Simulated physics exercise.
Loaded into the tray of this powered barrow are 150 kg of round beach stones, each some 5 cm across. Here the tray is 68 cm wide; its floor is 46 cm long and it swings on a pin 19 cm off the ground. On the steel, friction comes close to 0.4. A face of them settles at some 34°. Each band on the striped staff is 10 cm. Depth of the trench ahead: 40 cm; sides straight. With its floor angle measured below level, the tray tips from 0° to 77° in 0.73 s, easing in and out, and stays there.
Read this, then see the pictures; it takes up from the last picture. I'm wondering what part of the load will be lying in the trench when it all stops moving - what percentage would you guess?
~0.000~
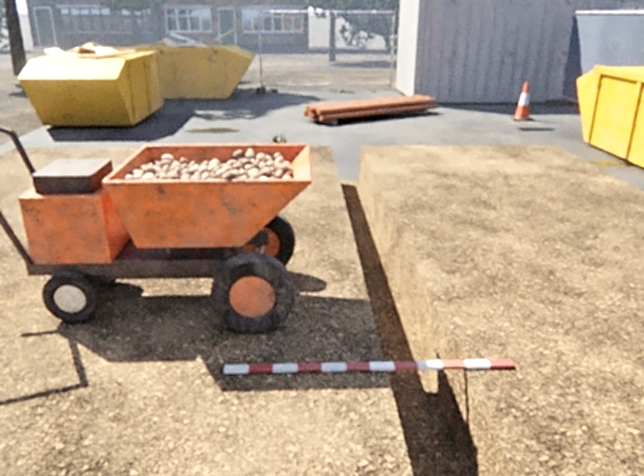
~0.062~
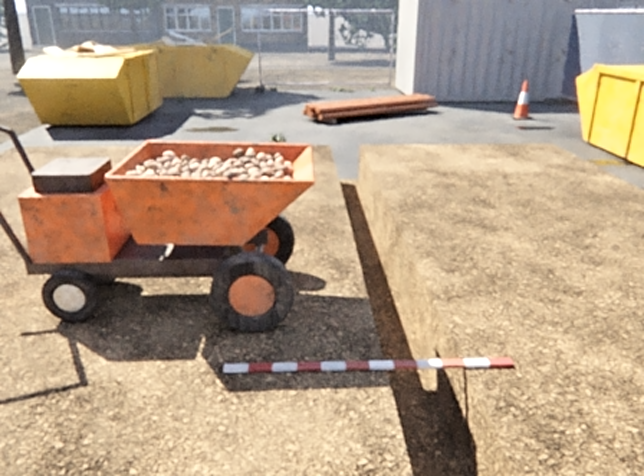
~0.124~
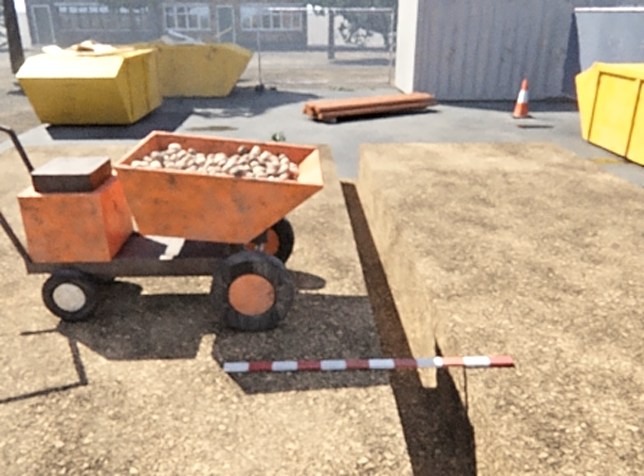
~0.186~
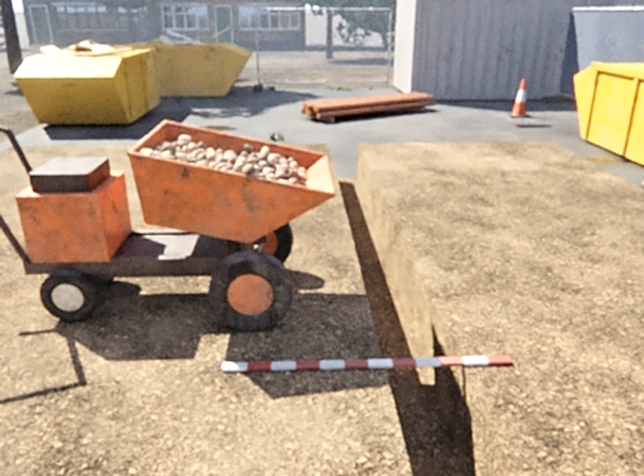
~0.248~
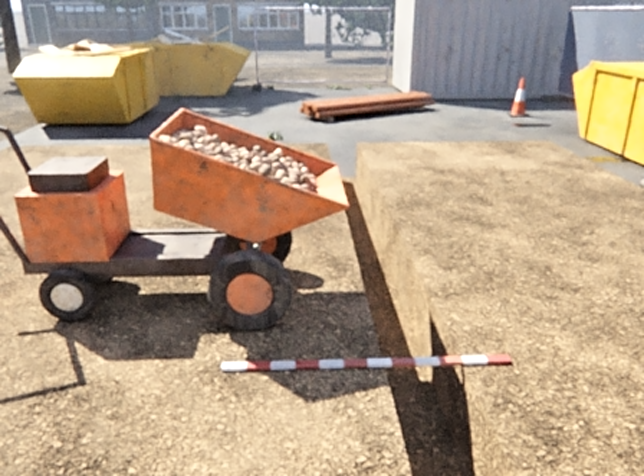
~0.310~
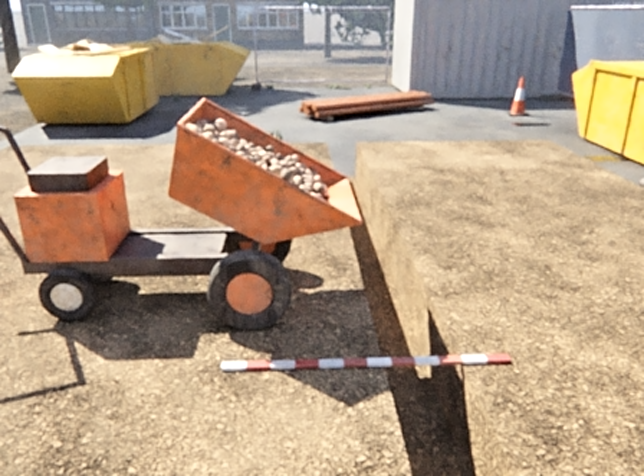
I would guess about 92 per cent.
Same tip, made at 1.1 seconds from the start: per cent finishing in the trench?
It would come to roughly 95 per cent.
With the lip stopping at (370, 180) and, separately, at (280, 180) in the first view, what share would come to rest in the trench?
15 and 80 %.
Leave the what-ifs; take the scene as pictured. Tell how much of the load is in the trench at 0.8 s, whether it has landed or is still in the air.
Around 55 per cent of it.
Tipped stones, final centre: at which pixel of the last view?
I'd point somewhere around (399, 342).
After 0.6 s the floor is at 65°; 100 % in the tray; the foremost stones are at (372, 249).
After 0.8 s the floor is at 77°; 45 % in the tray, 53 % in the trench, 2 % past the trench; the foremost stones are at (443, 292).
After 1.2 s the floor is at 77°; 2 % in the tray, 90 % in the trench, 8 % past the trench; the foremost stones are at (567, 271).
After 3.1 s the floor is at 77°; 0 % in the tray, 92 % in the trench, 8 % past the trench; the foremost stones are past the picture's edge.
